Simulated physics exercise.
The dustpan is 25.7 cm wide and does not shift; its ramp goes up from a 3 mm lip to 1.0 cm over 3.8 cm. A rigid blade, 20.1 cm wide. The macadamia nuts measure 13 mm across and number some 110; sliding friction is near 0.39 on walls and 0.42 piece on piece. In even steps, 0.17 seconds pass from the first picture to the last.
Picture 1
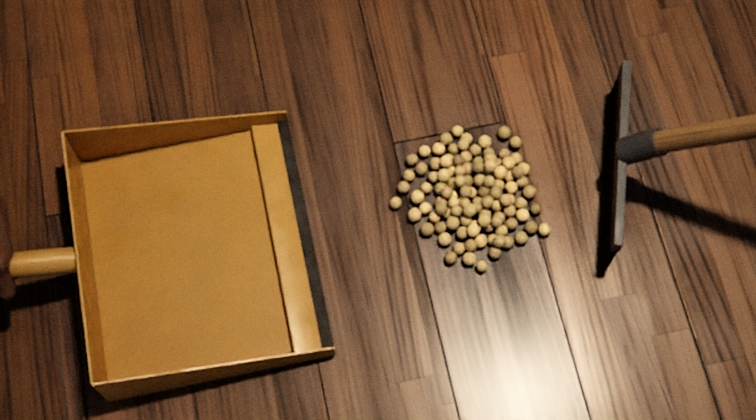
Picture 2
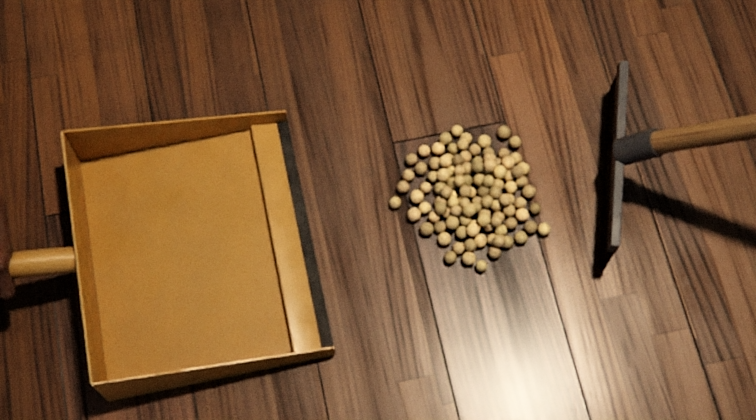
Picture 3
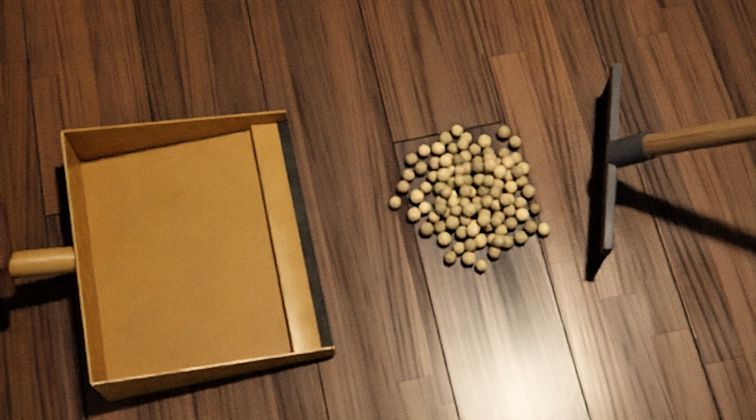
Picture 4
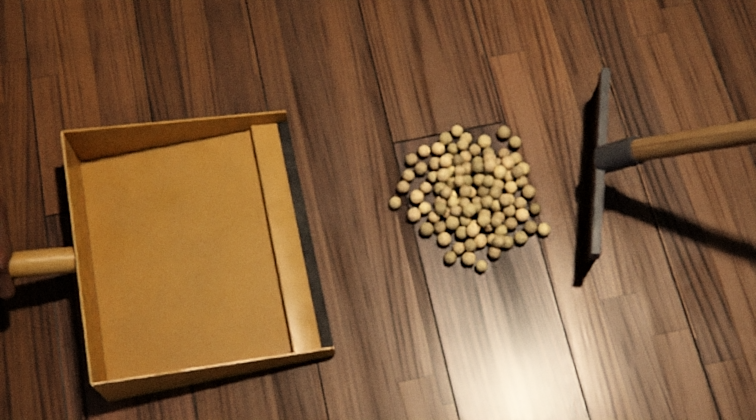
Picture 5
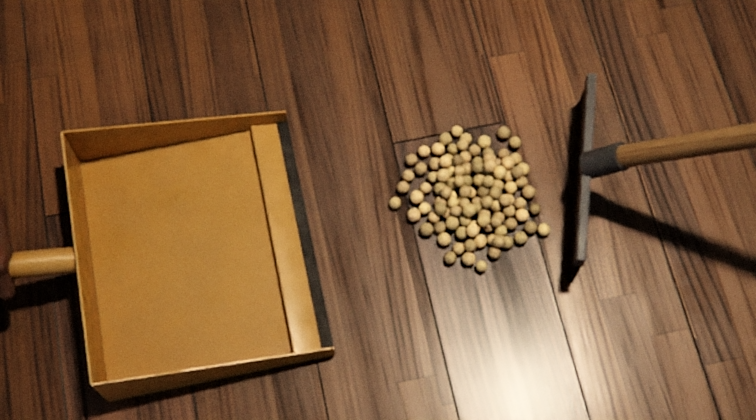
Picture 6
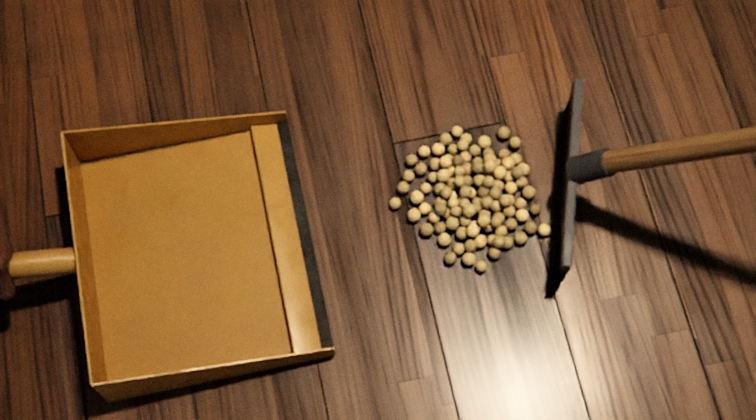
On a dark wood plank floor, a cluster of round, pale macadamia nuts lies between a tan dustpan on the left and an upright dark blade with a wooden handle on the right. The blade barely shifts at first, then slides steadily left to the pile's right edge, while the nuts and dustpan stay still.
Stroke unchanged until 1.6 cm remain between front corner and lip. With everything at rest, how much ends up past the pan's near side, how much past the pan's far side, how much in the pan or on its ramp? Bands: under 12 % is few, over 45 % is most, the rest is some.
Near side: Few; far side: Few; pan: Few.
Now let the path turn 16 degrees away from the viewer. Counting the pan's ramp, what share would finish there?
I'd expect close to 20 percent.
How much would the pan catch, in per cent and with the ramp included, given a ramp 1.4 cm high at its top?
Close to 5 per cent then.
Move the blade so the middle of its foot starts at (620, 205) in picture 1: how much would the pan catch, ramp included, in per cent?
Something close to 0 percent.
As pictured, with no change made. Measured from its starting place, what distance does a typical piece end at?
14 cm or thereabouts.
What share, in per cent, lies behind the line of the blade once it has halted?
I'd say close to 15 per cent.
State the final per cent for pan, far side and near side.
Near side 0 %, far side 5 %, pan 5 %.
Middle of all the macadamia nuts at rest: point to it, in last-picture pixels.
Resting centre estimate: Around (335, 206).
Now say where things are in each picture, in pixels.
In the first frame, blade from (616, 246) to (625, 70), moved 0.0 cm, 0 of the pieces shifted so far; middle of the pieces at (471, 193); pan at (184, 258).
In the second frame, blade from (613, 246) to (622, 70), moved 0.3 cm, 0 of the pieces shifted so far; middle of the pieces at (471, 192).
In the third frame, blade from (606, 249) to (615, 73), moved 1.0 cm, 0 of the pieces shifted so far; middle of the pieces at (471, 192).
In the fourth frame, blade from (594, 254) to (604, 77), moved 2.3 cm, 0 of the pieces shifted so far; middle of the pieces at (470, 193).
In the fifth frame, blade from (579, 260) to (590, 83), moved 3.9 cm, 0 of the pieces shifted so far; middle of the pieces at (470, 193).
In the sixth frame, blade from (565, 266) to (577, 88), moved 5.4 cm, 0 of the pieces shifted so far; middle of the pieces at (471, 193); pan at (183, 259).
Then, 0.24 s after the last picture, middle of the blade 16 cm from the lip; 0 % over the lip, far side 0 %, near side 0 %.
Then, 0.40 s after the last picture, middle of the blade 8 cm from the lip; 0 % over the lip, far side 5 %, near side 0 %.
Then, 0.68 s after the last picture, middle of the blade 5 cm from the lip; 5 % over the lip, far side 5 %, near side 0 %.
In the end, near side 0 %, far side 5 %, pan 5 %, in front of the lip or behind the blade 90 %.
